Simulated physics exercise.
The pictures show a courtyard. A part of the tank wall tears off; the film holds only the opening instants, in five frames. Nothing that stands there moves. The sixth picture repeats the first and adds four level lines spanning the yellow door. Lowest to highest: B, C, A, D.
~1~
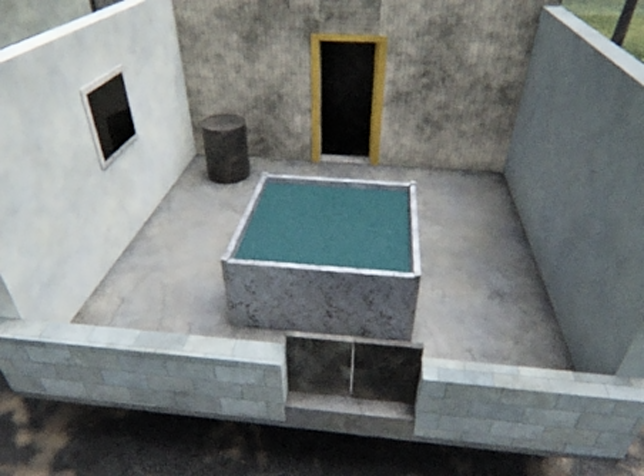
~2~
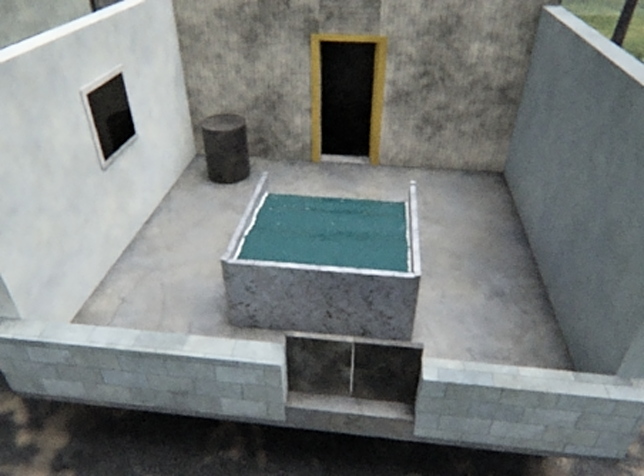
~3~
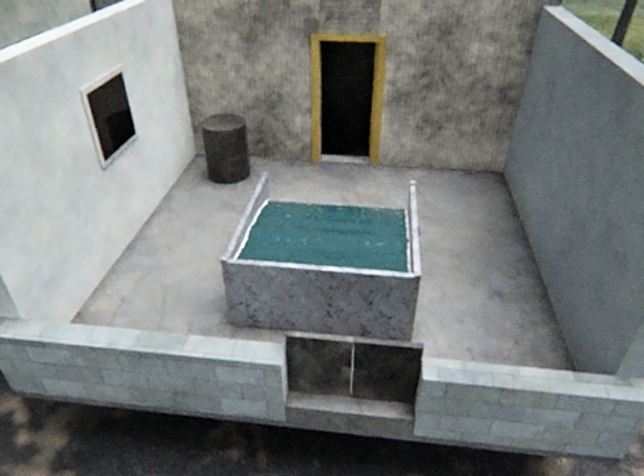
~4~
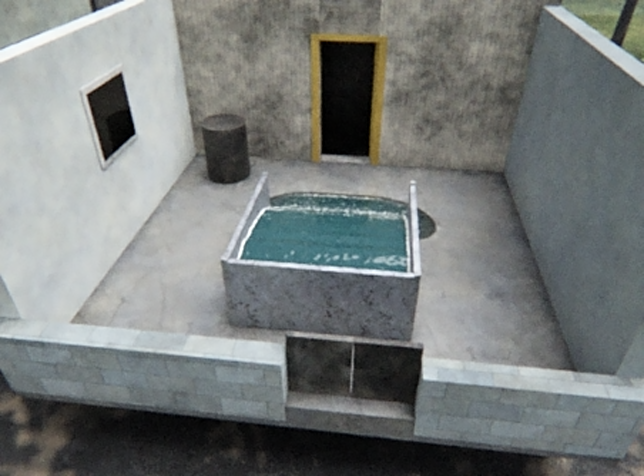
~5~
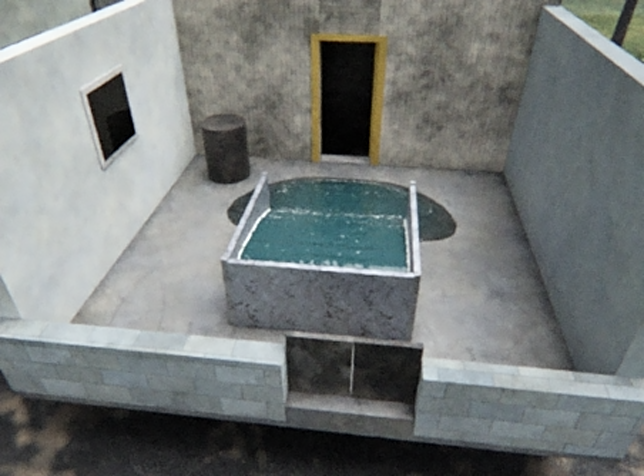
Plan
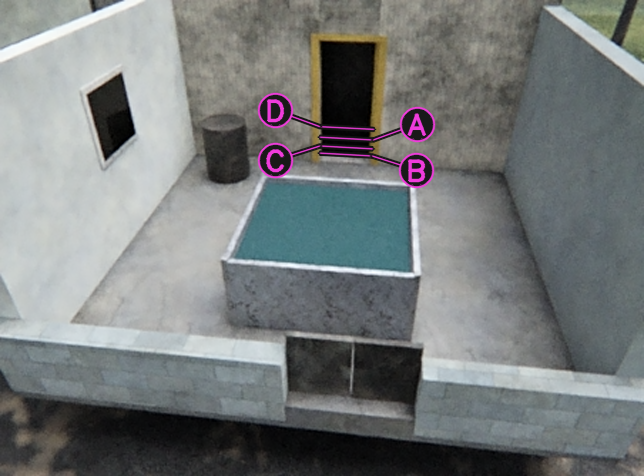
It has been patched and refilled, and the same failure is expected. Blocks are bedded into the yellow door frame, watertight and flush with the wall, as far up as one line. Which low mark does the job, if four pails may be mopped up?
I would pick mark A.
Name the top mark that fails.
C it is.
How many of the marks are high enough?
Two of them.
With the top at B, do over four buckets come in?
Yes, that goes wrong.
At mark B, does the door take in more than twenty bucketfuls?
Yes, clearly.
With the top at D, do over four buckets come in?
No.
In magenta, A at (346, 138); B at (345, 154); C at (346, 147); D at (346, 128); from the bottom up B, C, A, D.
If A is chosen, a splash gets over, under a bucket.
If B is chosen, dozens of bucketfuls pour in.
If C is chosen, about 12 bucketfuls get in.
If D is chosen, nothing gets over.
